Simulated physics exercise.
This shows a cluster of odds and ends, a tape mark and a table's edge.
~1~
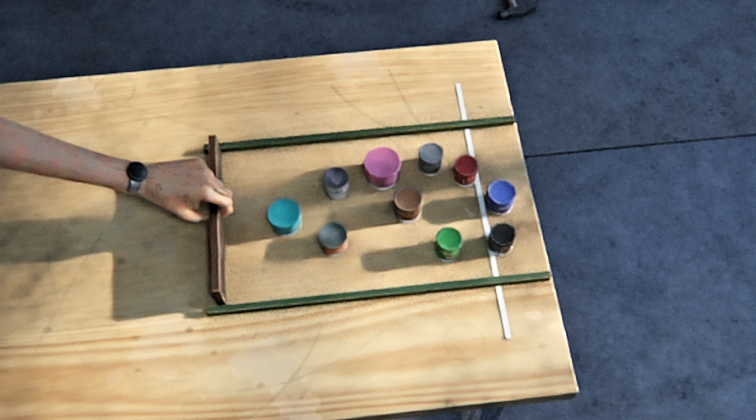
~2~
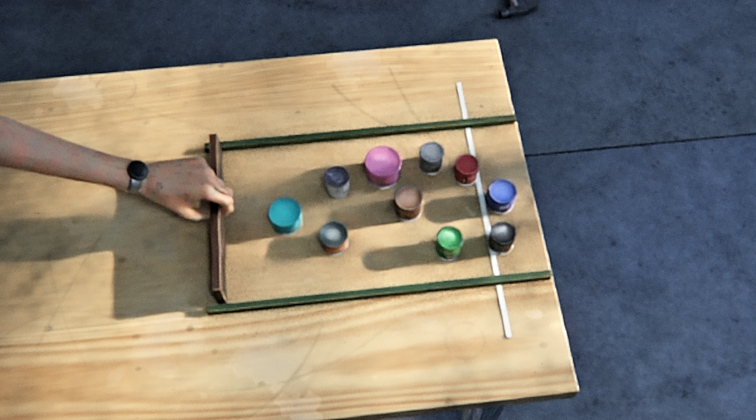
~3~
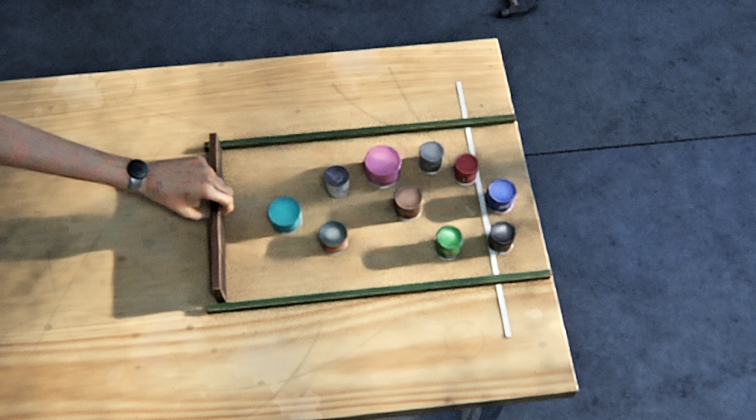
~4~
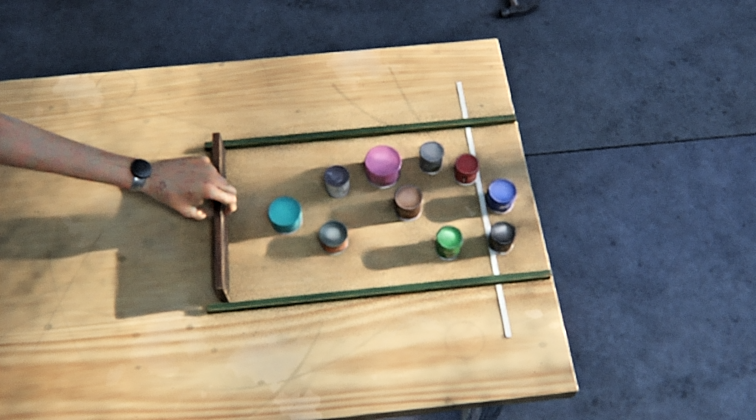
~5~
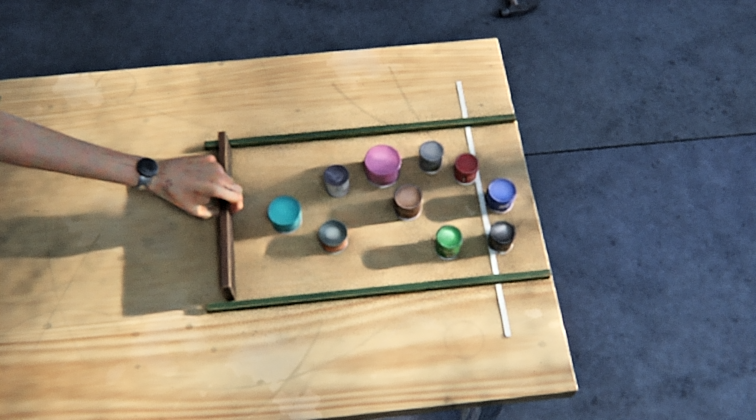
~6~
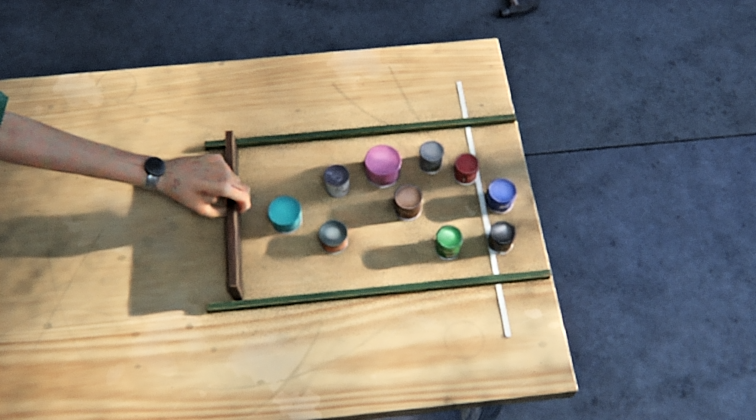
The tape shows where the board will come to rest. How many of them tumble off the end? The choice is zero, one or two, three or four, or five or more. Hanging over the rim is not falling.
Outcome: The number that fall off is one or two.
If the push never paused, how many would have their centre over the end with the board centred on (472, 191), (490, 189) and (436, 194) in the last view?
The counts: 1, 3 and 0.
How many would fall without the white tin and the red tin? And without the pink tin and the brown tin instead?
It would be 1 and 0.
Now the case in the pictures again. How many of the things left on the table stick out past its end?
The number is 2.
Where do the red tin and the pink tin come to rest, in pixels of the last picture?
About (512, 163), and the other about (491, 144).
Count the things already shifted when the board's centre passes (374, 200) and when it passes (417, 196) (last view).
At the one place 6, at the other 7.
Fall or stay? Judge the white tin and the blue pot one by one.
The white tin survives, the blue pot drops off.
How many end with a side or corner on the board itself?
It touches 5.
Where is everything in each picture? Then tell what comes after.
In the first picture, blue pot (501, 198); black pot (501, 239); red tin (466, 171); board (217, 218); tape (481, 200).
In the second picture, black pot (502, 238); green tin (449, 244).
In the third picture, red tin (466, 170); board (217, 215).
In the fourth picture, blue pot (501, 196); white tin (337, 182).
In the fifth picture, black pot (501, 237); turquoise pot (285, 215).
In the sixth picture, blue pot (501, 196); black pot (502, 238); red tin (466, 169); board (234, 213); tape (482, 199).
Soon after, none off yet; blue pot at rest near (501, 196); black pot at rest near (502, 238); red tin at rest near (466, 169).
After that, none off yet; blue pot displaced a little near (512, 196); black pot at rest near (502, 238); red tin moving near (470, 168).
In the end, the number that fall off is one or two; gone, blue pot.
